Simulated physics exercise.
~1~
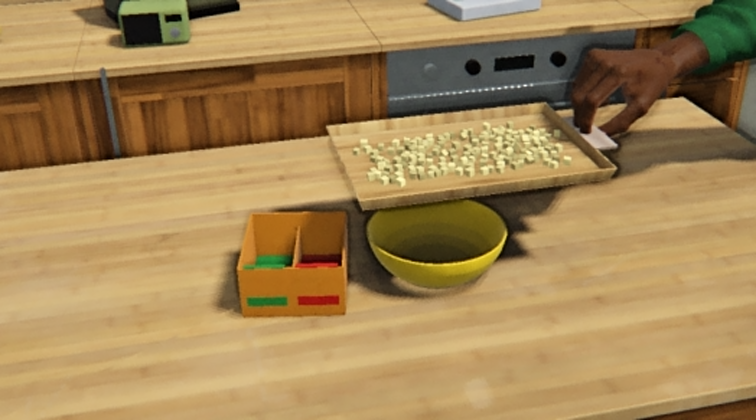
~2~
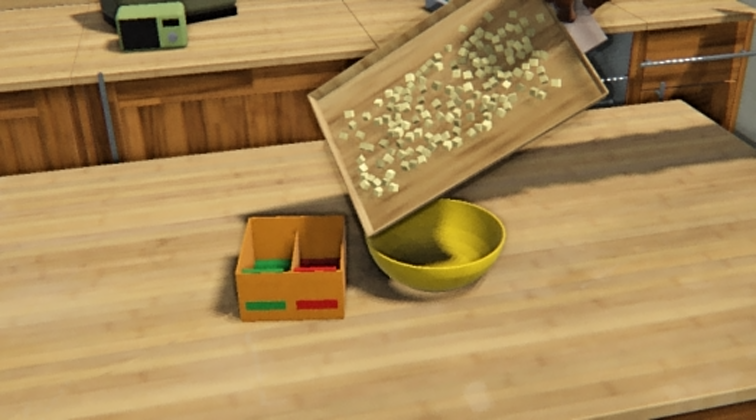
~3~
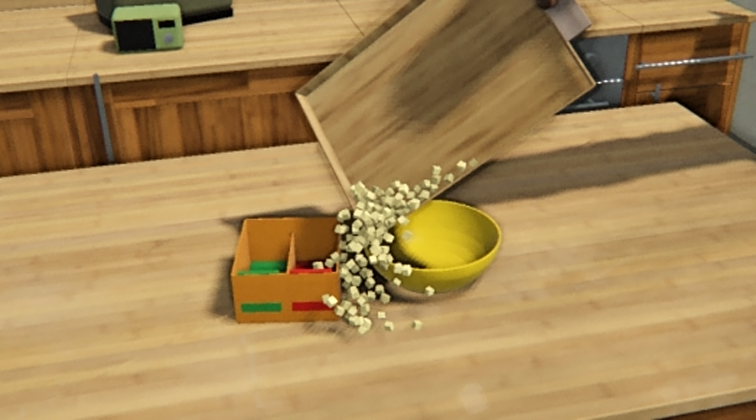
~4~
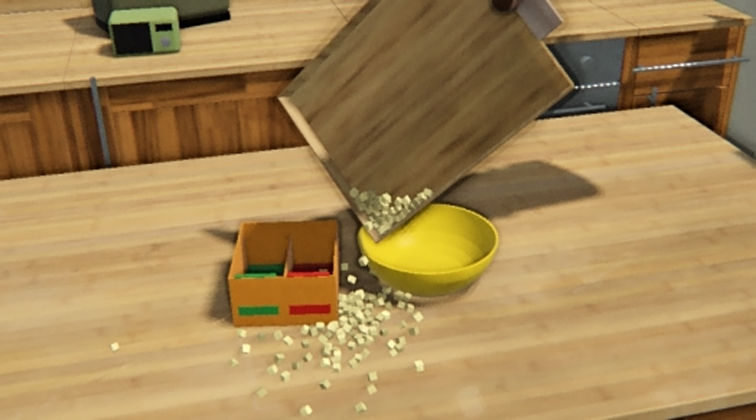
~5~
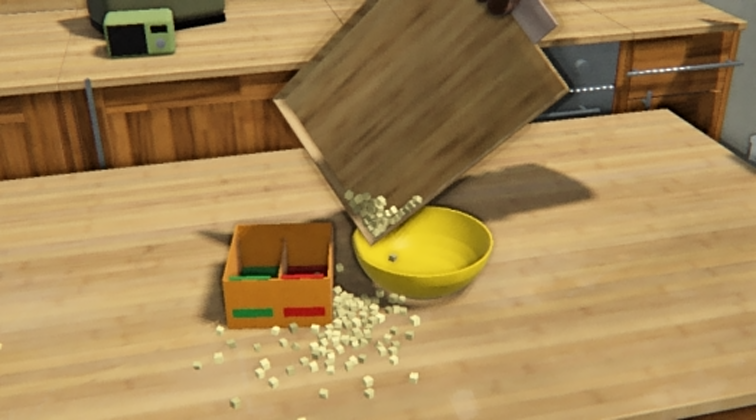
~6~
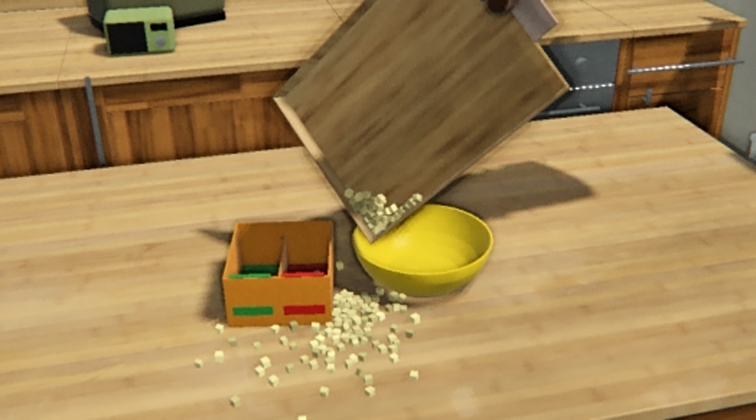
At first, a hand holds a wooden tray of small pale potato cubes above a yellow bowl, which stands beside an orange tin with green and red sections on a wooden counter. The tray tips toward the lower left, its cubes still spread over its surface. As it tilts further, the cubes slide off the low corner in a rush, tumbling between the tin and the bowl. The tray turns steeper still, then stops. Most of the cubes end up scattered across the counter, with some still bunched at the tray's lower corner and the bowl apparently empty.
